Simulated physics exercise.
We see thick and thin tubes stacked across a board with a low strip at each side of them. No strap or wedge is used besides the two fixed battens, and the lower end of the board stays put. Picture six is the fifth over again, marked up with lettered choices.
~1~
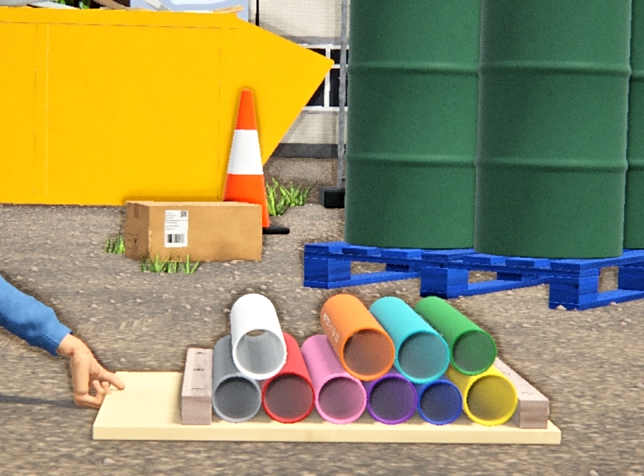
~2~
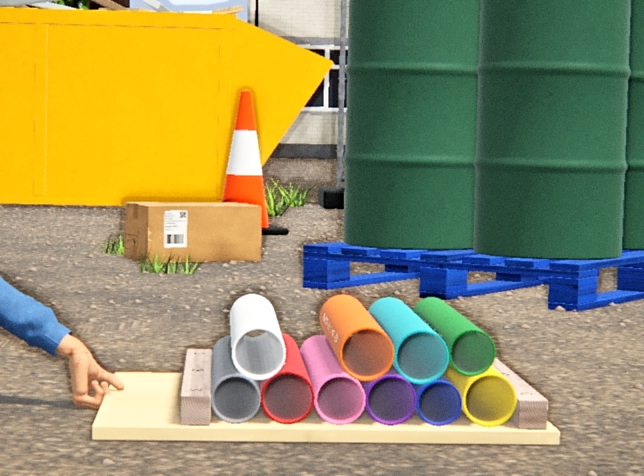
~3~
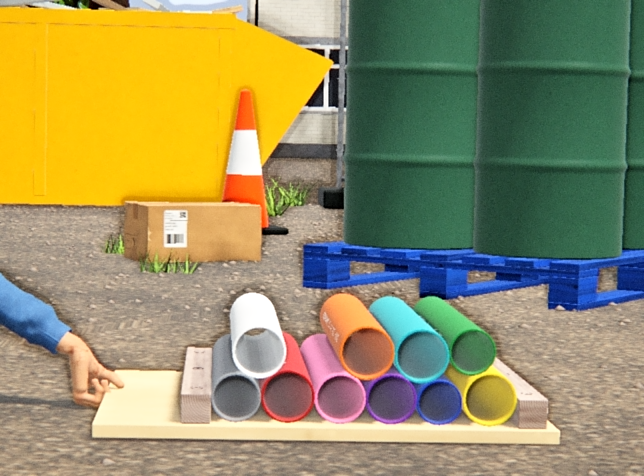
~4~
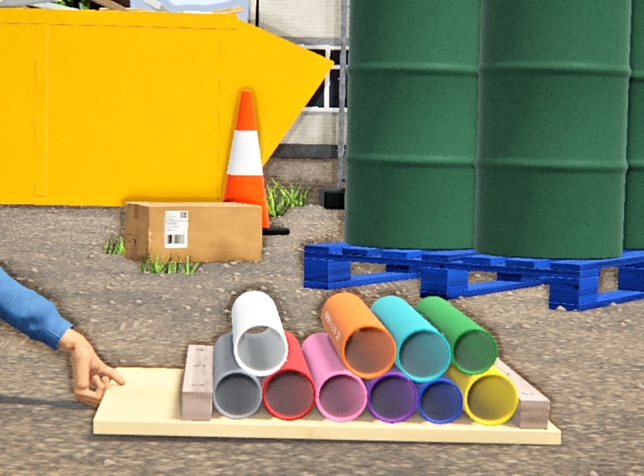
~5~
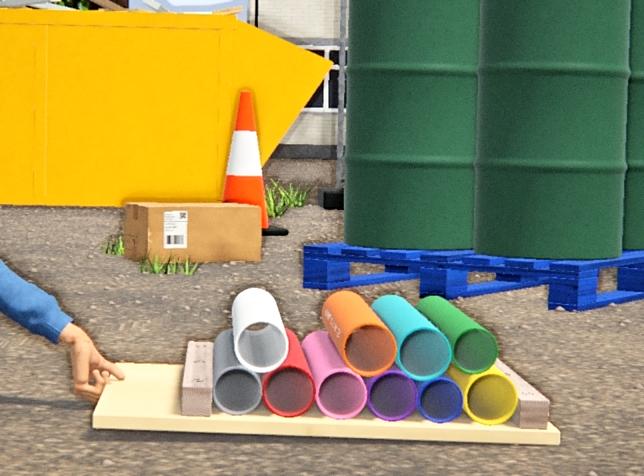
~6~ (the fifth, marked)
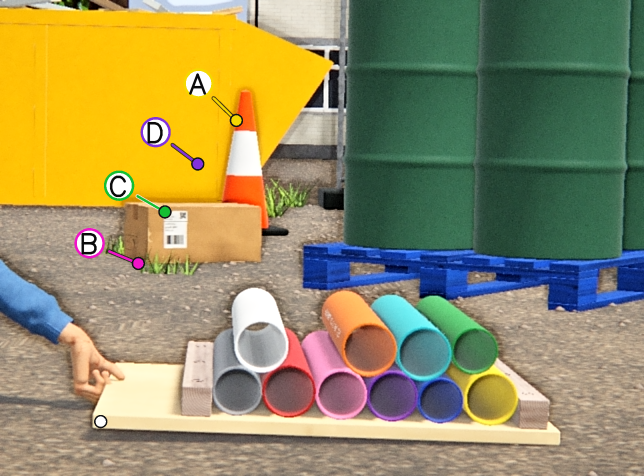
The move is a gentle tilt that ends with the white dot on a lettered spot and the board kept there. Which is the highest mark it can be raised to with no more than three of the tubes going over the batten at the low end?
At most to C.
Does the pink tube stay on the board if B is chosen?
Yes.
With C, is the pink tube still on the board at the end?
Yes.
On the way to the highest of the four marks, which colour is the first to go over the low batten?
The green one.
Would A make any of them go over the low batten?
At A: Yes.
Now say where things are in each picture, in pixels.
Turquoise tube (422, 357); white tube (259, 353); orange tube (367, 354), in the first frame.
Orange tube (366, 354); green tube (472, 353), in the second frame.
Board (318, 390); grey tube (236, 397); red tube (288, 396); turquoise tube (422, 356), in the third frame.
Board (319, 389); grey tube (237, 395); red tube (289, 394), in the fourth frame.
Board (319, 387); grey tube (237, 391); red tube (289, 391), in the fifth frame.
On the copy, A at (237, 120); B at (138, 263); C at (165, 212); D at (198, 164); the white dot at (101, 422).
On C. First, board at 17°.
Then, board at 29°.
Finally, board at 29°, three over the low batten (turquoise, orange, green).
By contrast, A four over the low batten (turquoise, white, orange, green); B one over the low batten (green); D four over the low batten (turquoise, white, orange, green).
